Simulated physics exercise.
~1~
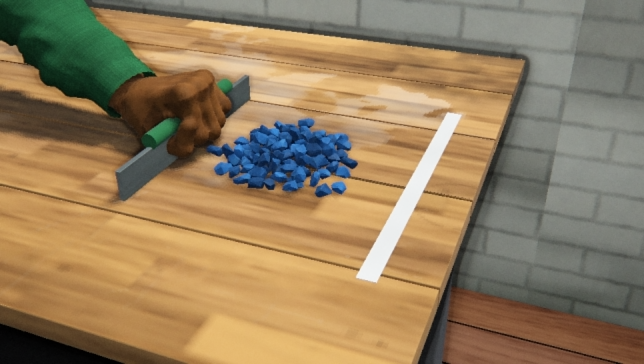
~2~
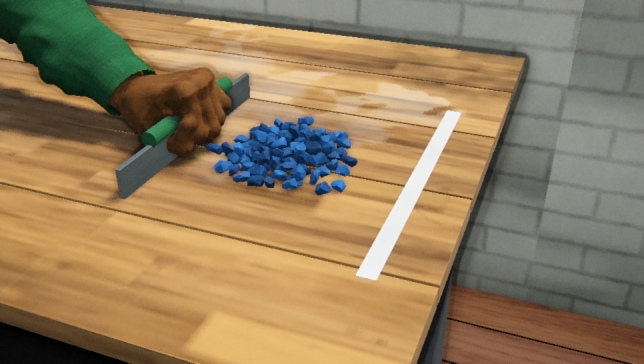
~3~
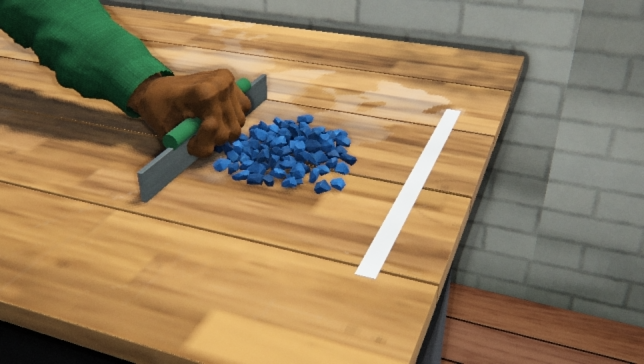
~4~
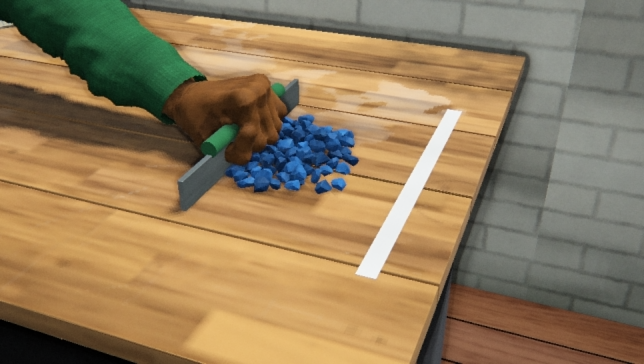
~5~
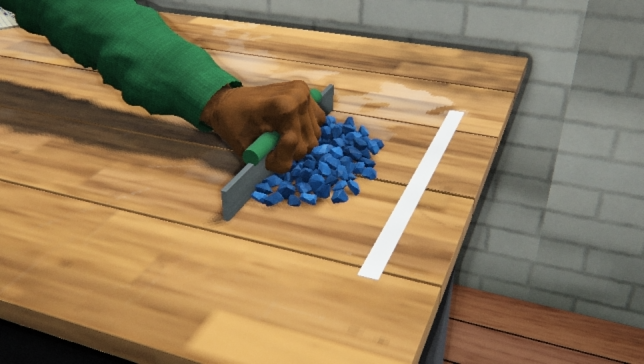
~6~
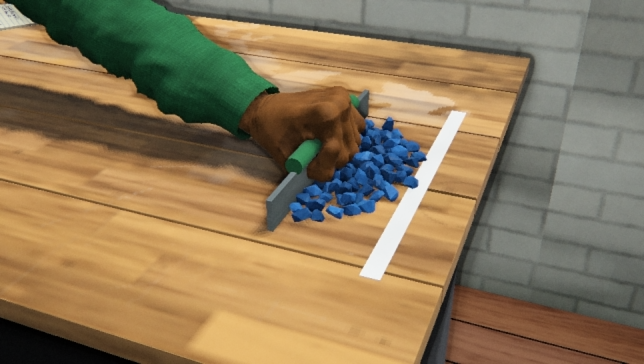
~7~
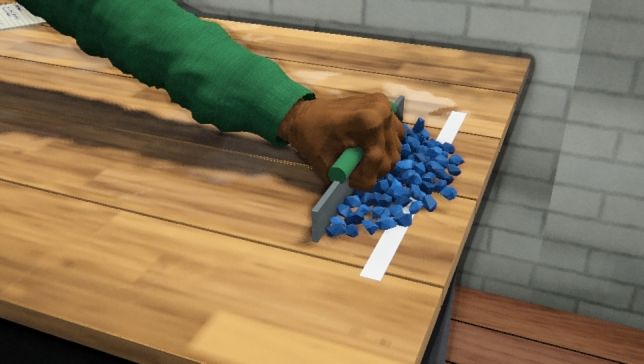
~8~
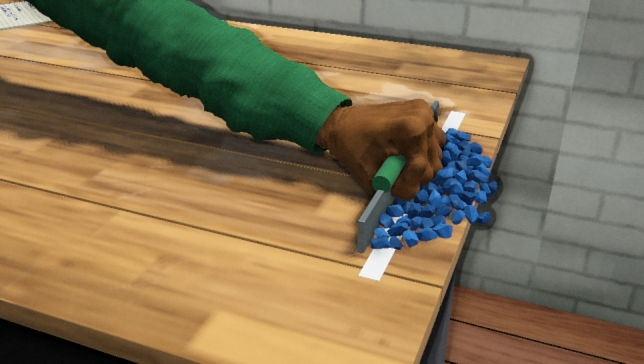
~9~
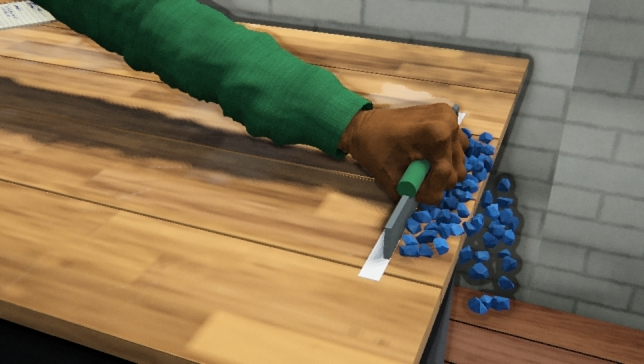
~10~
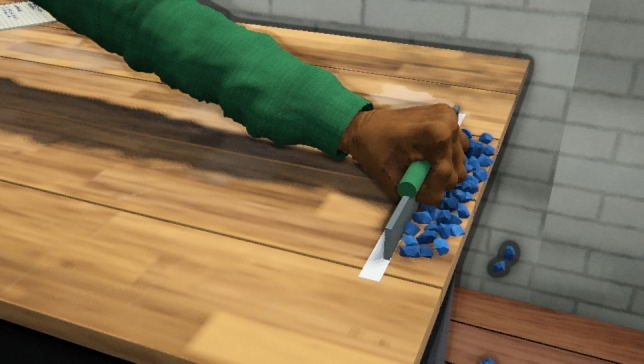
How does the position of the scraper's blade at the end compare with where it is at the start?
At the start the blade is on the left side of the blue heap, well short of the white tape. By the end it is farther right and slightly lower in view, resting at the tape near the table's edge.
